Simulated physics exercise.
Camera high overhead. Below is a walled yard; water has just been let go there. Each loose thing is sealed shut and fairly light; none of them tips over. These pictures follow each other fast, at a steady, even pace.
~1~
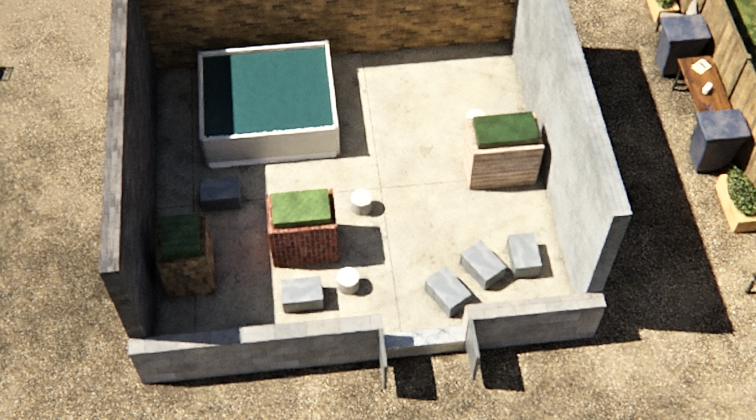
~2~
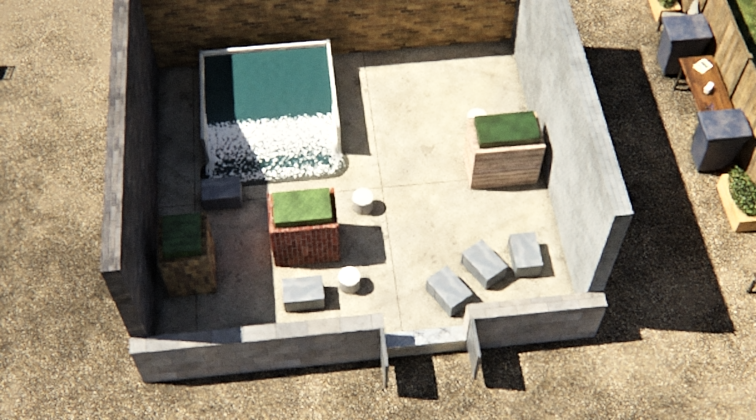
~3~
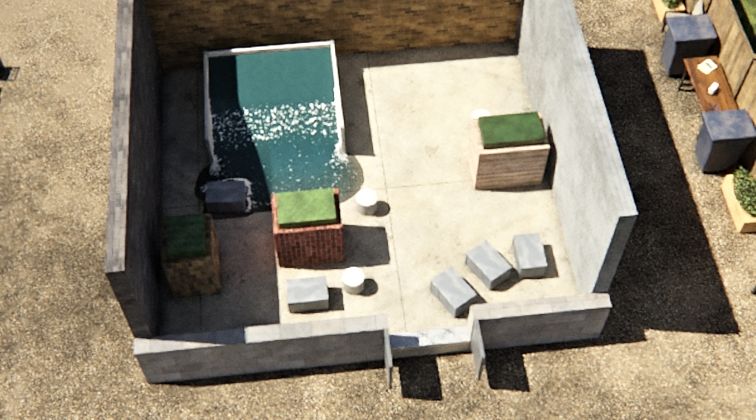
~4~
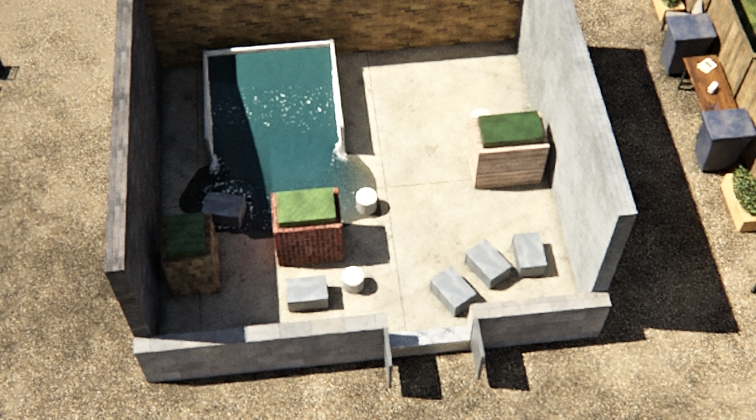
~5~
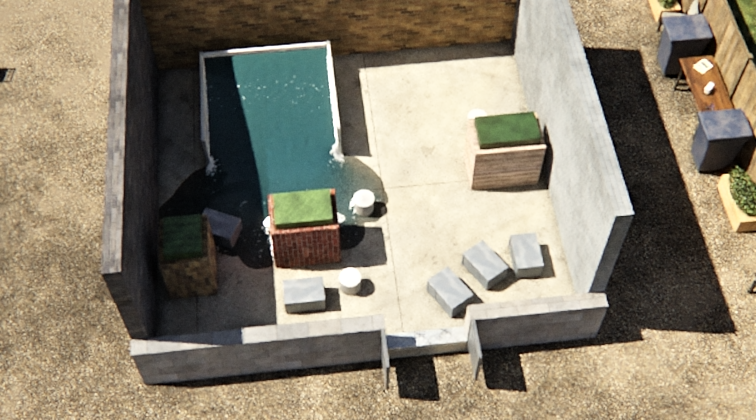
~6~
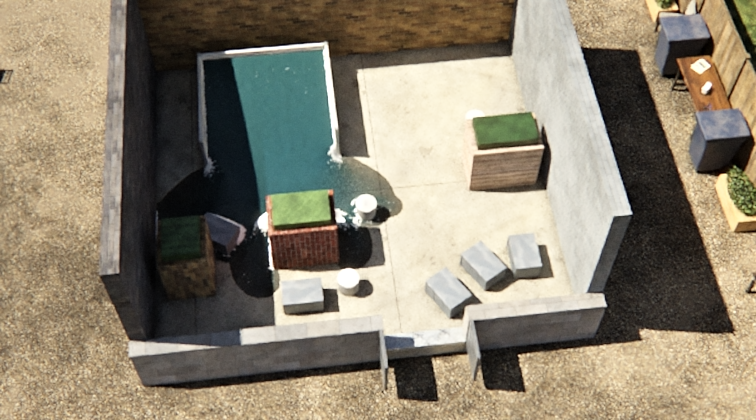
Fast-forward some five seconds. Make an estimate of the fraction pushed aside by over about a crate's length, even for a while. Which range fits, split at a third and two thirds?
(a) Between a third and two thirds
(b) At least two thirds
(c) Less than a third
At least two thirds.
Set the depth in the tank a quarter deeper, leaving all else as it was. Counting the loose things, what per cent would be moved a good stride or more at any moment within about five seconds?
90 per cent.
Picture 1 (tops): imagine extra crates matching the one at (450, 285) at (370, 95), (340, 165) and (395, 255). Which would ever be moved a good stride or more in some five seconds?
Listed in order: Hardly budges, displaced, then displaced.
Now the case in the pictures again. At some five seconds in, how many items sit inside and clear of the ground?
That would be 5.
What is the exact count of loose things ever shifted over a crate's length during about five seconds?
That works out to 6.
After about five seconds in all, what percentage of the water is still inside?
Estimate: About 96 %.
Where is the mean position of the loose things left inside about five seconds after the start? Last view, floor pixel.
Mean floor position: Approx. (431, 230) px, last view.
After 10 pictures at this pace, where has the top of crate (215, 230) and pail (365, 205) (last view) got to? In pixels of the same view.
Look around pixels (192, 217) and (490, 291).
A moment on, 2 of 8 are well off their spots; 0 afloat.
Next, 2 of 8 are well off their spots; 1 afloat.
Later, 3 of 8 are well off their spots; 5 afloat.
In the end, 6 of 8 are well off their spots, and 6 have been at some point; 5 afloat.
